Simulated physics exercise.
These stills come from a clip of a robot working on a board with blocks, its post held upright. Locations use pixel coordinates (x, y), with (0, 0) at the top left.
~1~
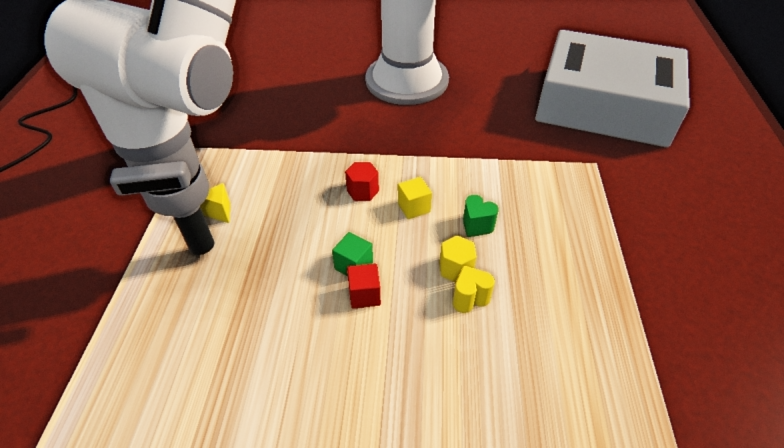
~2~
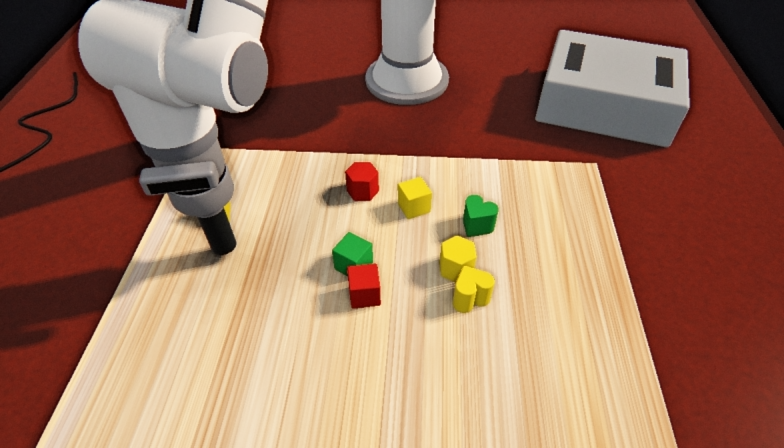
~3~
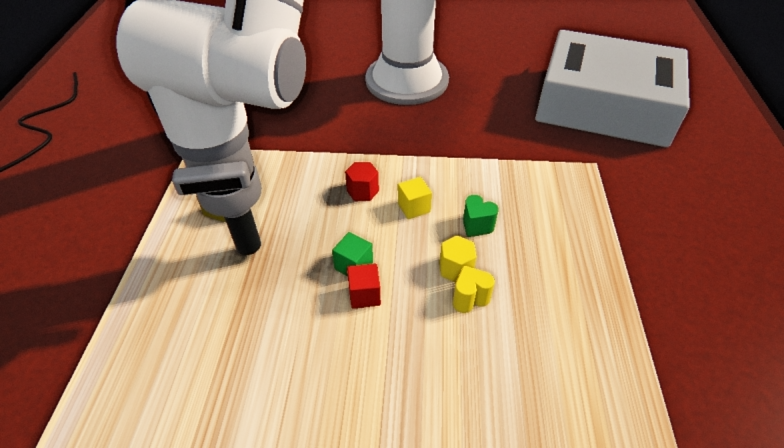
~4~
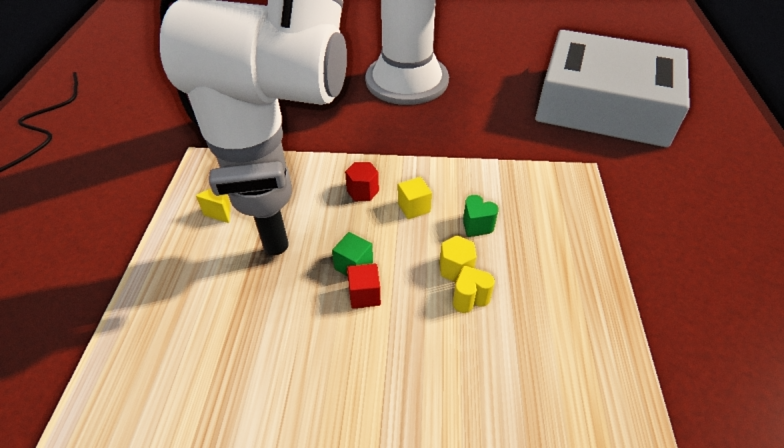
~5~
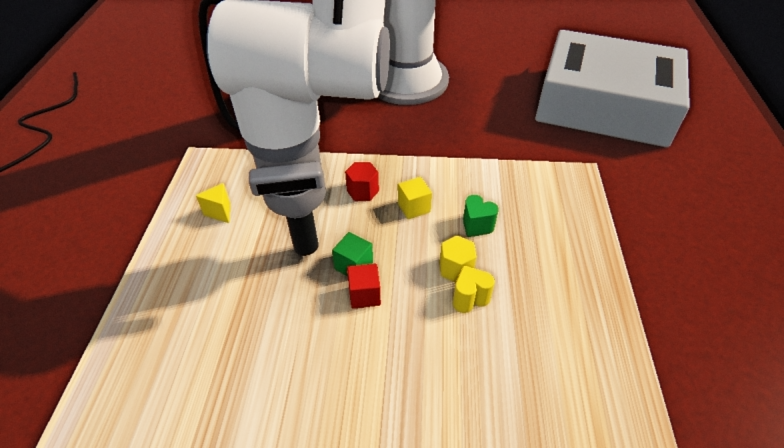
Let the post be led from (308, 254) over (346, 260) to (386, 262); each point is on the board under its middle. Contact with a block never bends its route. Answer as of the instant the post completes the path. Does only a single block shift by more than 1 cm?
It seems so.
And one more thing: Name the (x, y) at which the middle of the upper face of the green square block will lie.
In the picture, it is at (410, 254).
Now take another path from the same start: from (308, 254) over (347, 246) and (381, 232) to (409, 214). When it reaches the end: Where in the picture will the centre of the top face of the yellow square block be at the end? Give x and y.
It comes to (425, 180).
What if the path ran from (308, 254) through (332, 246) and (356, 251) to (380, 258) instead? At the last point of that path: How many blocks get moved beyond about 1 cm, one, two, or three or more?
That push would leave two blocks displaced by more than about 1 cm.
What follows on the original path. One third of the way, post (332, 251); green square block (357, 247).
Two thirds of the way, post (359, 253); green square block (384, 250).
At the end, post (386, 254); green square block (410, 254); red square block unmoved.
